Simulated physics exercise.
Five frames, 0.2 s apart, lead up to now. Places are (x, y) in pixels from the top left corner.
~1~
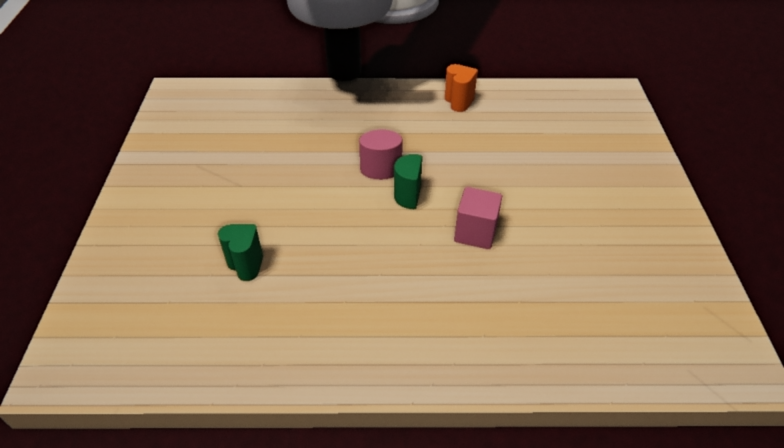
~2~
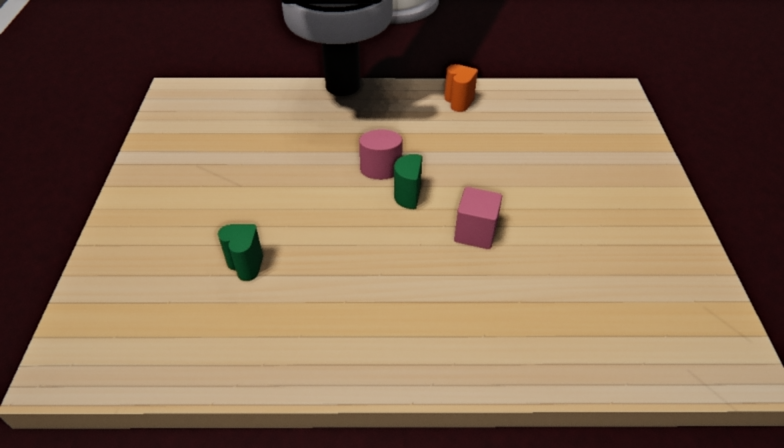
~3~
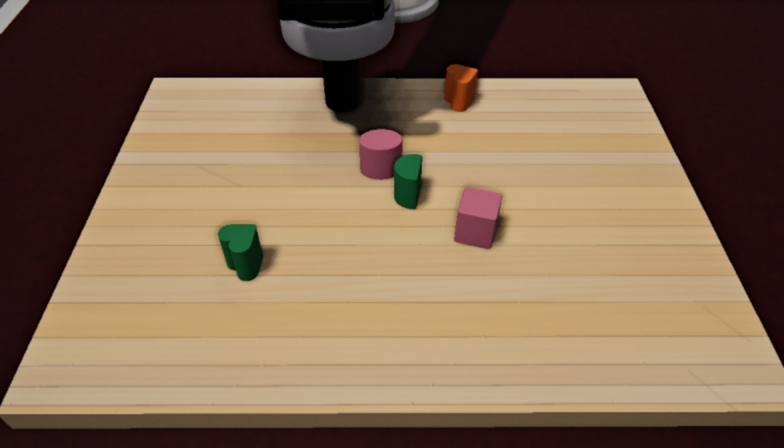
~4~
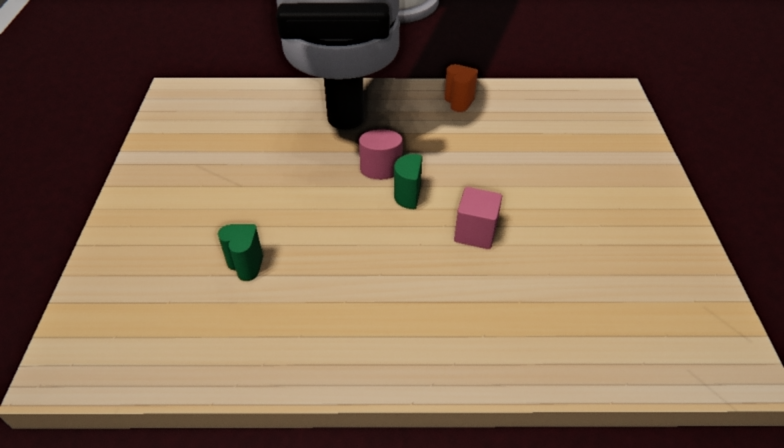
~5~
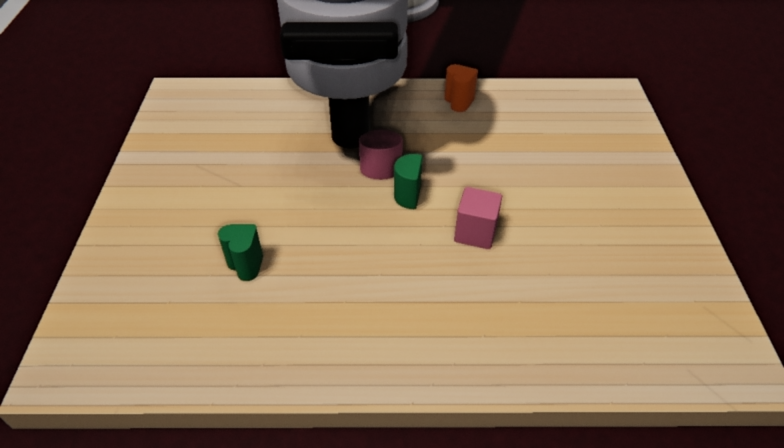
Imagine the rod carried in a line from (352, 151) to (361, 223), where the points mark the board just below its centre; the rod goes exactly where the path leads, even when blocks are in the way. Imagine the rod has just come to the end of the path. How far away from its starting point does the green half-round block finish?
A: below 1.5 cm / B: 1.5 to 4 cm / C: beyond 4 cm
A.
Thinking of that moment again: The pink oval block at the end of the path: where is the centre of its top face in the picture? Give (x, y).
So, by the moment the path ends, you'll find the top centre of the pink oval block at (393, 152).
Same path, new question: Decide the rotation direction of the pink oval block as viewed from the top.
It goes round opposite to clock hands.
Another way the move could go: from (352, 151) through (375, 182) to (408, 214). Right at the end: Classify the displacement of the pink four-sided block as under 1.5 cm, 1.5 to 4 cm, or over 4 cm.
Once the path ends, it will sit under 1.5 cm from where it is now.
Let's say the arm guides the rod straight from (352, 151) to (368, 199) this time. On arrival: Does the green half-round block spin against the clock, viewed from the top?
No - that is not the case.
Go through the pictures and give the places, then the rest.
Tip of the rod at (344, 72), middles of tops, pink oval block at (381, 139), green half-round block at (409, 165), in the first frame.
Rod at (343, 86), nothing pushed, in the second frame.
Rod at (343, 102), nothing pushed, in the third frame.
Rod at (346, 119), nothing pushed, in the fourth frame.
Rod at (351, 137), pink oval block at (381, 139), green half-round block at (409, 165), in the fifth frame.
The first path, step by step. One third of the way, rod at (354, 160); pink oval block at (390, 149), turned 50° anticlockwise.
Two thirds of the way, rod at (357, 184); pink oval block at (393, 152), turned 75° anticlockwise; green half-round block at (416, 168), turned 15° clockwise.
At the end, rod at (360, 209); pink oval block at (393, 152), turned 75° anticlockwise; green half-round block at (416, 168), turned 15° clockwise.
